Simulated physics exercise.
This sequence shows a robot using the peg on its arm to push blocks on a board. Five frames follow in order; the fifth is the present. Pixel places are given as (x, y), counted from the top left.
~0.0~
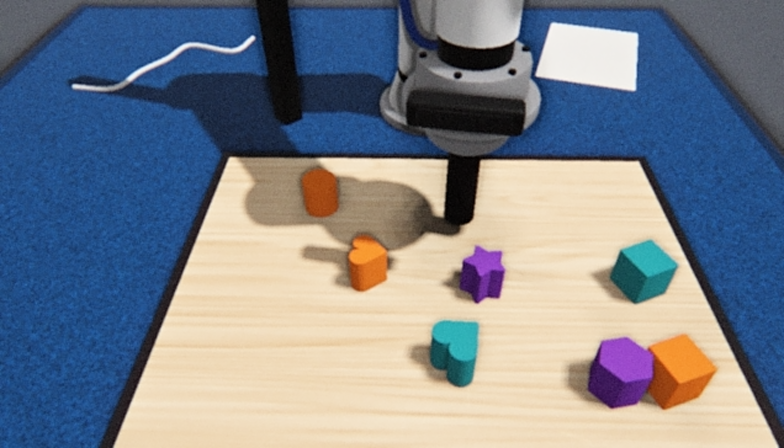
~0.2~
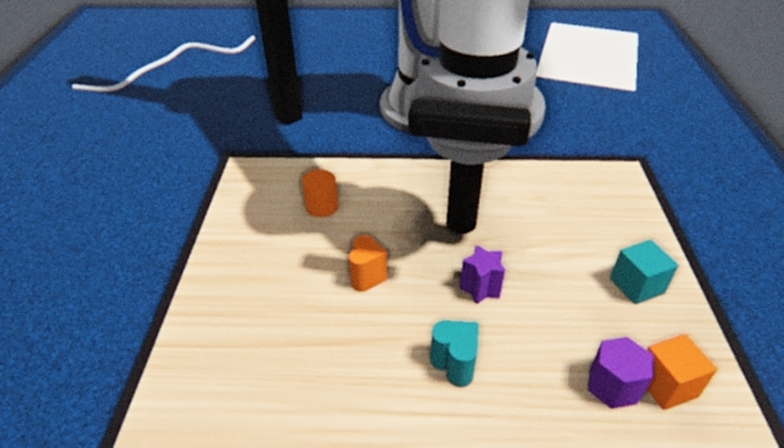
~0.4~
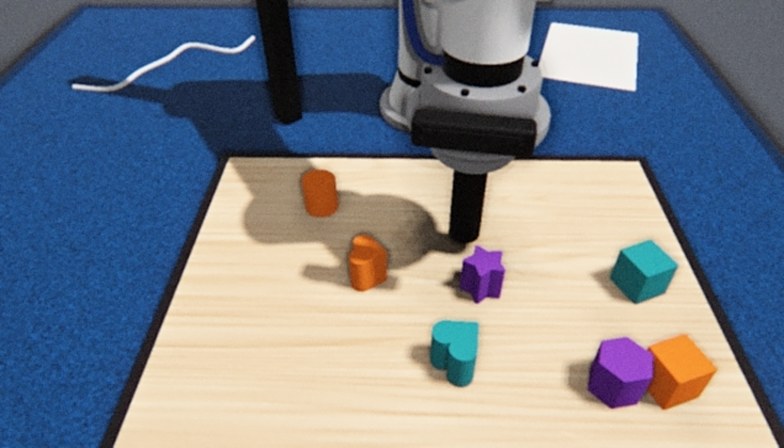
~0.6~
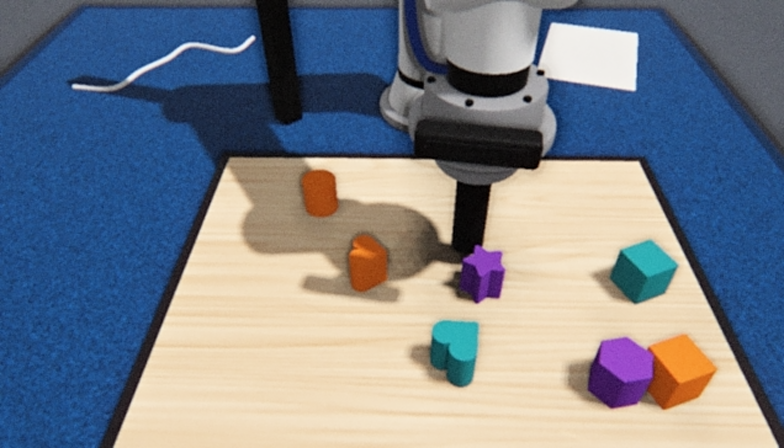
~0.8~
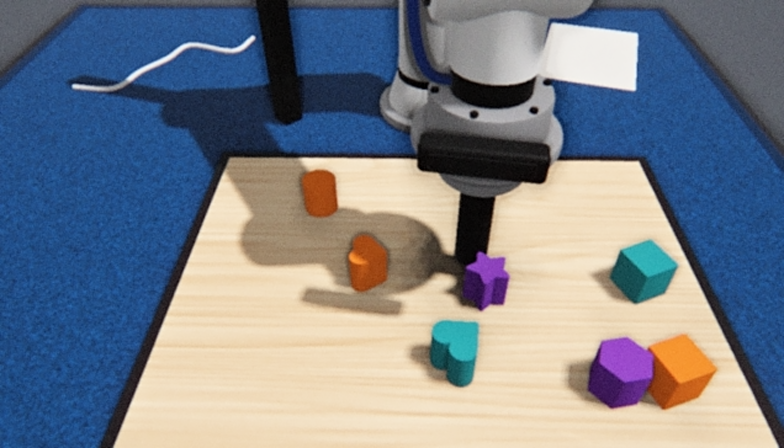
The robot arm slowly moved its black peg forward across the wooden board toward the viewer, then nudged the purple star slightly, while the orange, turquoise and other purple blocks around it stayed still.
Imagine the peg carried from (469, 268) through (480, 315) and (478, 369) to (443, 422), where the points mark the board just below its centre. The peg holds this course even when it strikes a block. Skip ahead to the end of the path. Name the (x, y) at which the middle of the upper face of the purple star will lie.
I think it will end close to (526, 320).
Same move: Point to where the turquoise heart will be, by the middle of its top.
Final place: (410, 372).
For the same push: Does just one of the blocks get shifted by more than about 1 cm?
The answer is no.
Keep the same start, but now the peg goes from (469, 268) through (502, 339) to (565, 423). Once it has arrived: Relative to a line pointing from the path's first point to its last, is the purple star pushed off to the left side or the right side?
It is pushed towards the left-hand side.
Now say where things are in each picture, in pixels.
In the first frame, peg tip (459, 216); block tops, turquoise heart (459, 337); purple star (485, 260).
In the second frame, peg (461, 224); blocks unchanged.
In the third frame, peg (464, 233); blocks unchanged.
In the fourth frame, peg (467, 244); blocks unchanged.
In the fifth frame, peg (470, 255); turquoise heart (459, 337); purple star (489, 267).
What follows on the original path. One third of the way, peg (482, 303); purple star (518, 306), turned 55° anticlockwise.
Two thirds of the way, peg (480, 358); turquoise heart (441, 353), turned 50° clockwise; purple star (526, 320), turned 110° anticlockwise.
At the end, peg (444, 410); turquoise heart (410, 372), turned 130° clockwise; purple star (526, 320), turned 110° anticlockwise.
